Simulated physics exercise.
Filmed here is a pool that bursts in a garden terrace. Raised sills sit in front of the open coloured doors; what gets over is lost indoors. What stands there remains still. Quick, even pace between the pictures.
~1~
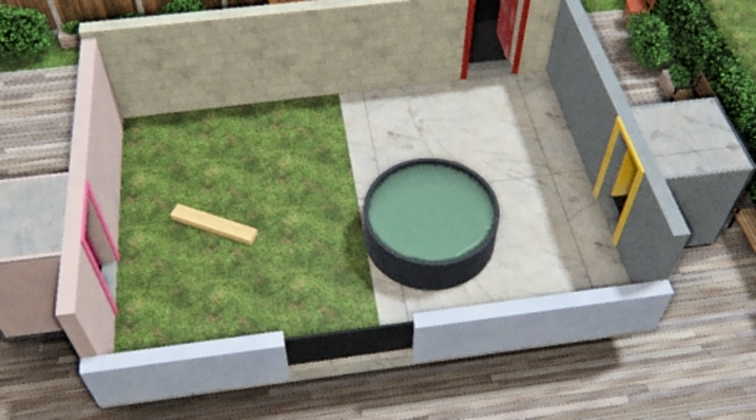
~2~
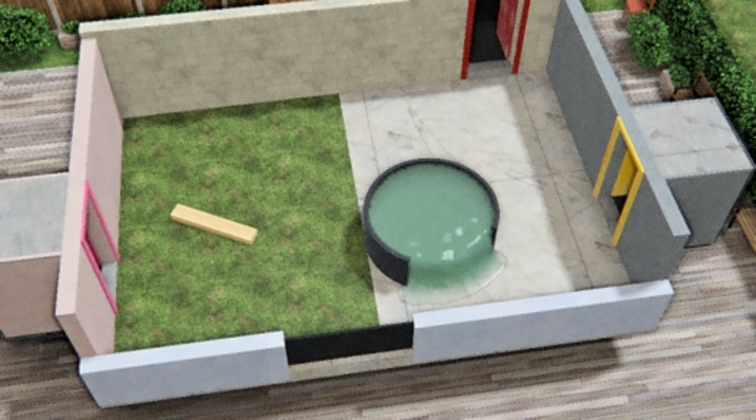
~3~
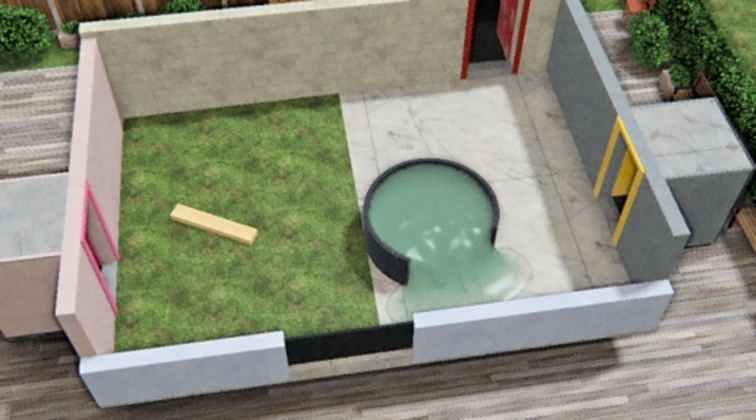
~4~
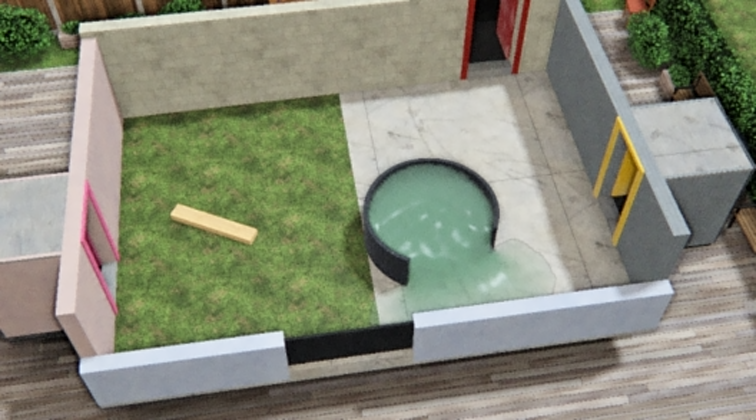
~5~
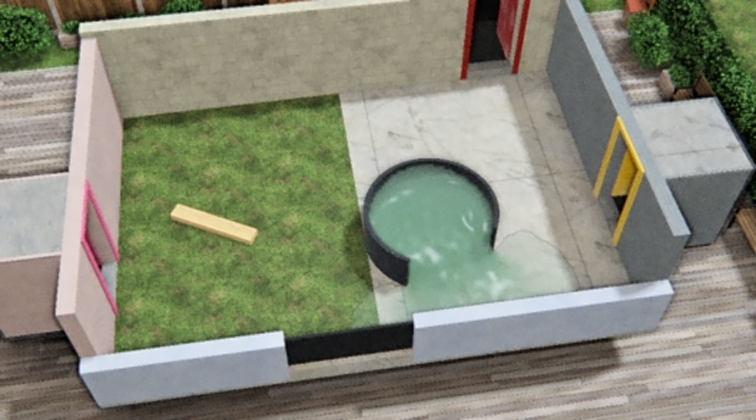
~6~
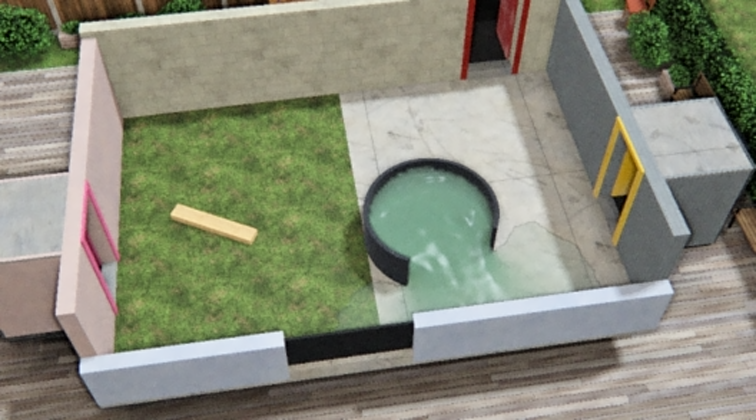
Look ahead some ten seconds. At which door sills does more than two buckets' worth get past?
At the end, the pink door is going to be swamped; the yellow door is going to be swamped; the red door is going to stay within two buckets.
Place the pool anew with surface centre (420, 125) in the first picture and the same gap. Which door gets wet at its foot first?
Answer: The yellow door.
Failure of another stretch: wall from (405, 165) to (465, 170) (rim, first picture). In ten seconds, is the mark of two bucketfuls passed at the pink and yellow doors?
Looking at each: The pink door admits less, while the yellow door admits less.
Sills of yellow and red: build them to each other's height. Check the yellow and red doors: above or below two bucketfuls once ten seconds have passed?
Result: Yellow door remains below the line, red door crosses the line.
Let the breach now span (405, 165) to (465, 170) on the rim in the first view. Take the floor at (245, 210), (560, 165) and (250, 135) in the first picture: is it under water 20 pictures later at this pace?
Going through them one by one, I'd say high and dry, then waterlogged, then waterlogged.
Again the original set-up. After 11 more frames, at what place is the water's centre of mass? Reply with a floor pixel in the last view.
About (464, 275) in the last view.
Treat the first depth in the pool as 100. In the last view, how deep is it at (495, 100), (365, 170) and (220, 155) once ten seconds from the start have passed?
Going place by place: 6 %, 4 % and 6 %.
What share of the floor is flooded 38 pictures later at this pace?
Share estimate: About 75 per cent.
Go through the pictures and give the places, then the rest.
In the first picture, still water in the round tank at (431, 212).
In the second picture, the front is at (403, 293), out from the gap at (458, 274).
In the third picture, the front is at (524, 263), out from the gap at (458, 276).
In the fourth picture, the front is at a hidden place, out from the gap at (458, 277).
In the fifth picture, water pours out at (458, 277) and has run to a hidden place.
In the sixth picture, water pours out at (458, 277) and has run to a hidden place.
A moment on, water covers 15 % of the floor; the pink door not reached, the yellow door not reached, the red door not reached.
Next, water covers 25 % of the floor; the pink door not reached, the yellow door wet at the sill, nothing in, the red door not reached.
Then, water covers 55 % of the floor; the pink door not reached, the yellow door over two buckets in, the red door wet at the sill, nothing in.
Later, water covers 75 % of the floor; the pink door under two buckets in, the yellow door over two buckets in, the red door wet at the sill, nothing in.
In the end, water covers 100 % of the floor; the pink door over two buckets in, the yellow door over two buckets in, the red door wet at the sill, nothing in.
